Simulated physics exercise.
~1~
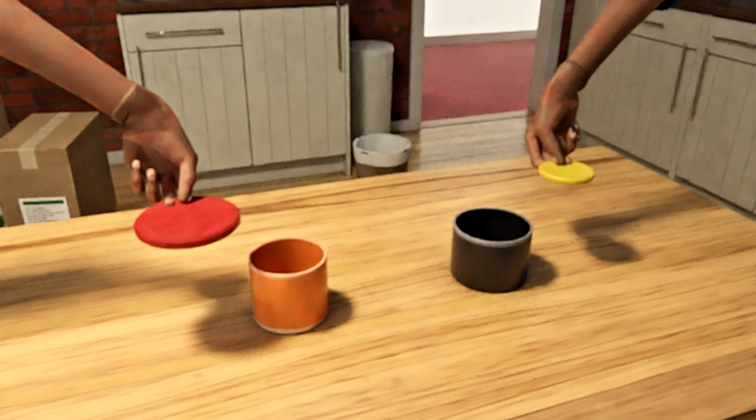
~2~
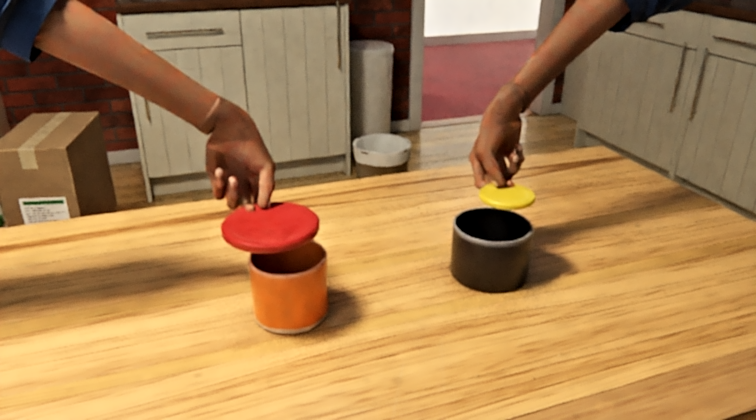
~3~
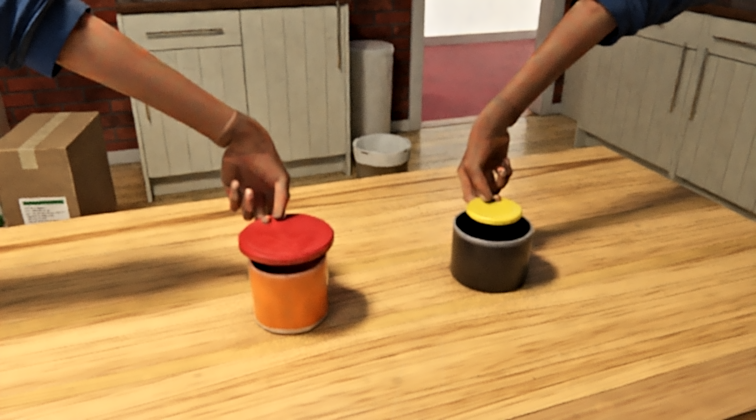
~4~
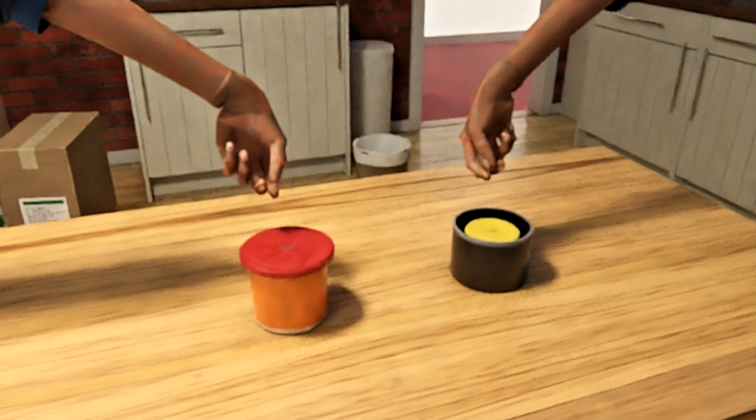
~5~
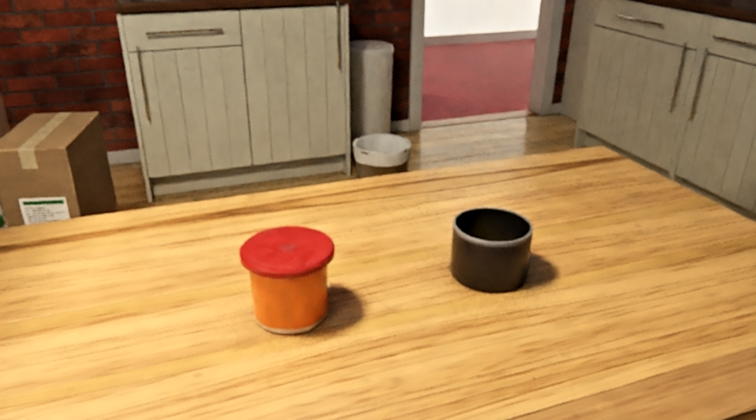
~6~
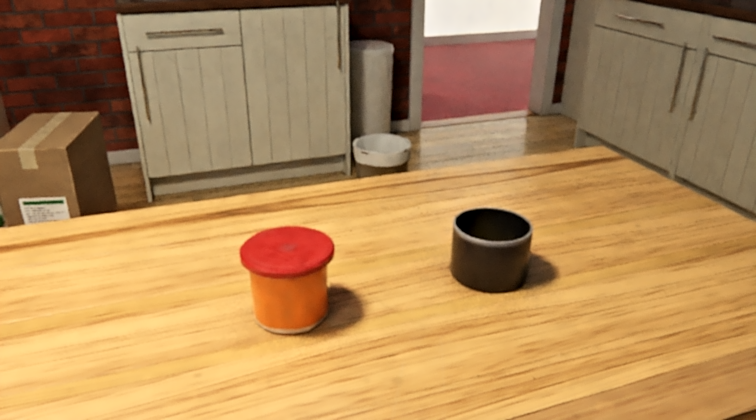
On a wooden table in a kitchen with pale cabinets and brick walls, an open orange container stands to the left of an open black one. Two hands reach in from the far side, the left one holding a red disc and the right one a smaller yellow disc. They carry the discs over the openings and lower them. The hands let go and draw back, leaving the red disc on the orange rim while the yellow one sits just within the black rim. The yellow disc then drops out of sight inside, and the red one stays put, covering its container.
